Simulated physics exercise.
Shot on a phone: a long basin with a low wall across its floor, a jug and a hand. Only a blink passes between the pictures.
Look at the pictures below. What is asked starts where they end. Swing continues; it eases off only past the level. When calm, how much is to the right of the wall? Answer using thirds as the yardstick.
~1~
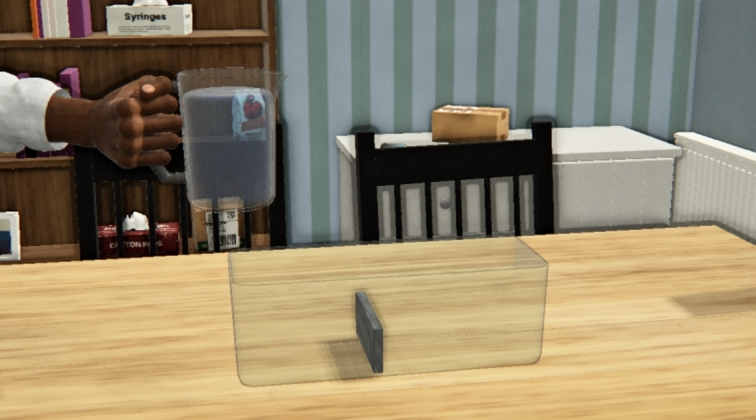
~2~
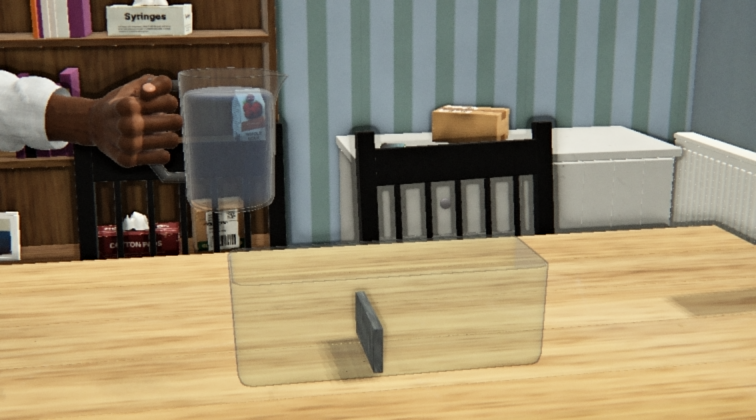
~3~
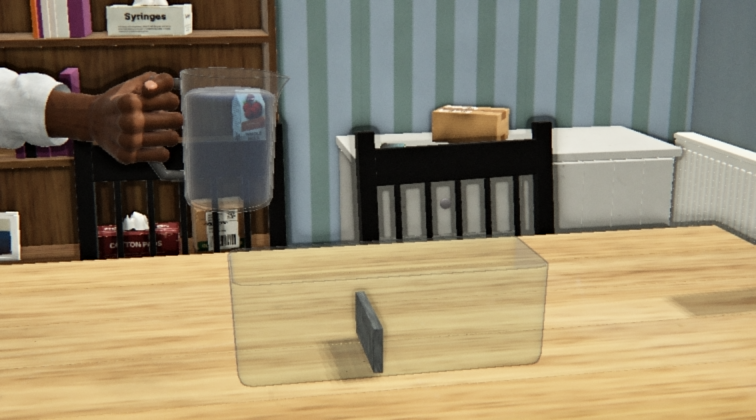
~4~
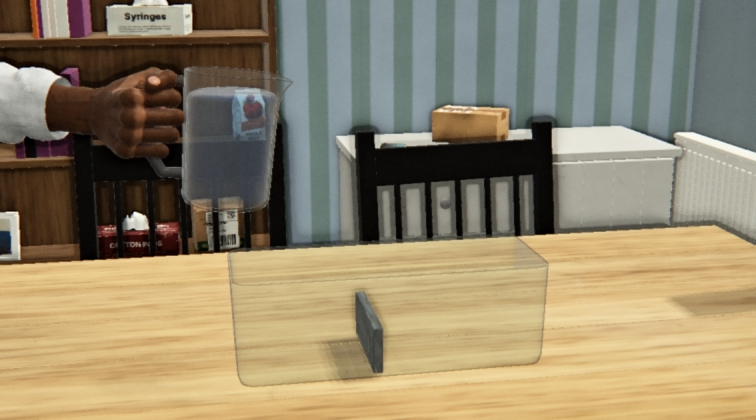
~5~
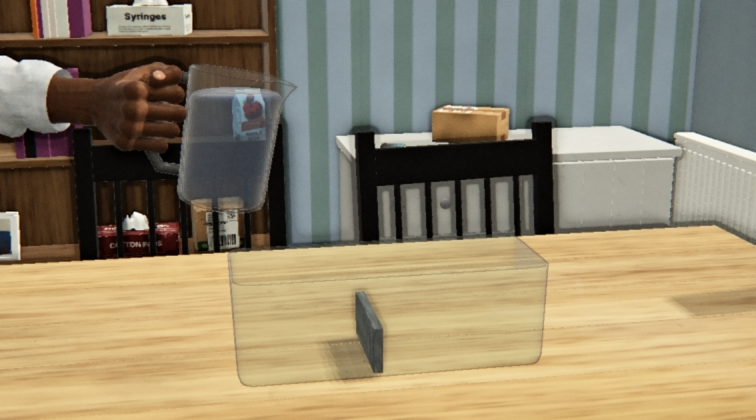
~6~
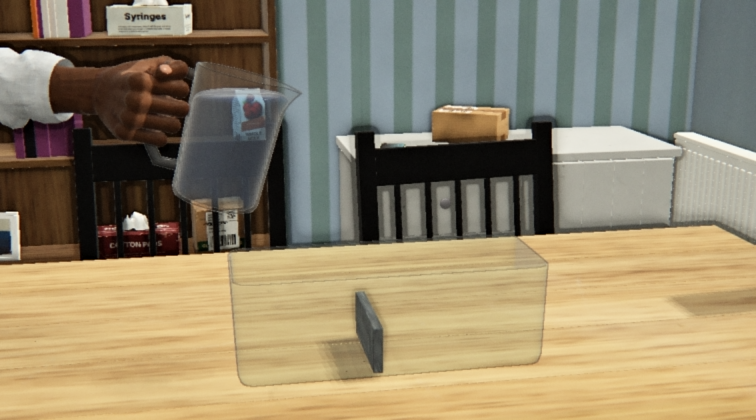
Between a third and two thirds of it.
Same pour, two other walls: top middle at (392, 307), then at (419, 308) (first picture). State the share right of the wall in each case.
Respectively 5 and 5 per cent, approximately.
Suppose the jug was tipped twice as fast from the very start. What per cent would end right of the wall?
Around 20 in a hundred.
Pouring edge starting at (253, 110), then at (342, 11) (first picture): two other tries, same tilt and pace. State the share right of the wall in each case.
In turn 5 and 90 in a hundred.
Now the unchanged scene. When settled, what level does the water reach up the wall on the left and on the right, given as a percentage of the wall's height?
40 left, 30 right, give or take.
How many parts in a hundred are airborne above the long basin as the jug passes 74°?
15 %.
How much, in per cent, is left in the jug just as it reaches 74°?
Roughly 80 %.
A moment on, the jug is tipped part way and 80 per cent is still to pour, 1 is left of the wall and 5 right of it.
Next, the jug is tipped right over and 24 per cent is still to pour, 20 is left of the wall and 37 right of it.
Then the jug is tipped right over and 0 per cent is still to pour, 53 is left of the wall and 43 right of it.
Later the jug is tipped right over and 0 per cent is still to pour, 54 is left of the wall and 44 right of it.
In the end 54 per cent lies left of the wall, 44 right of it and 2 outside.
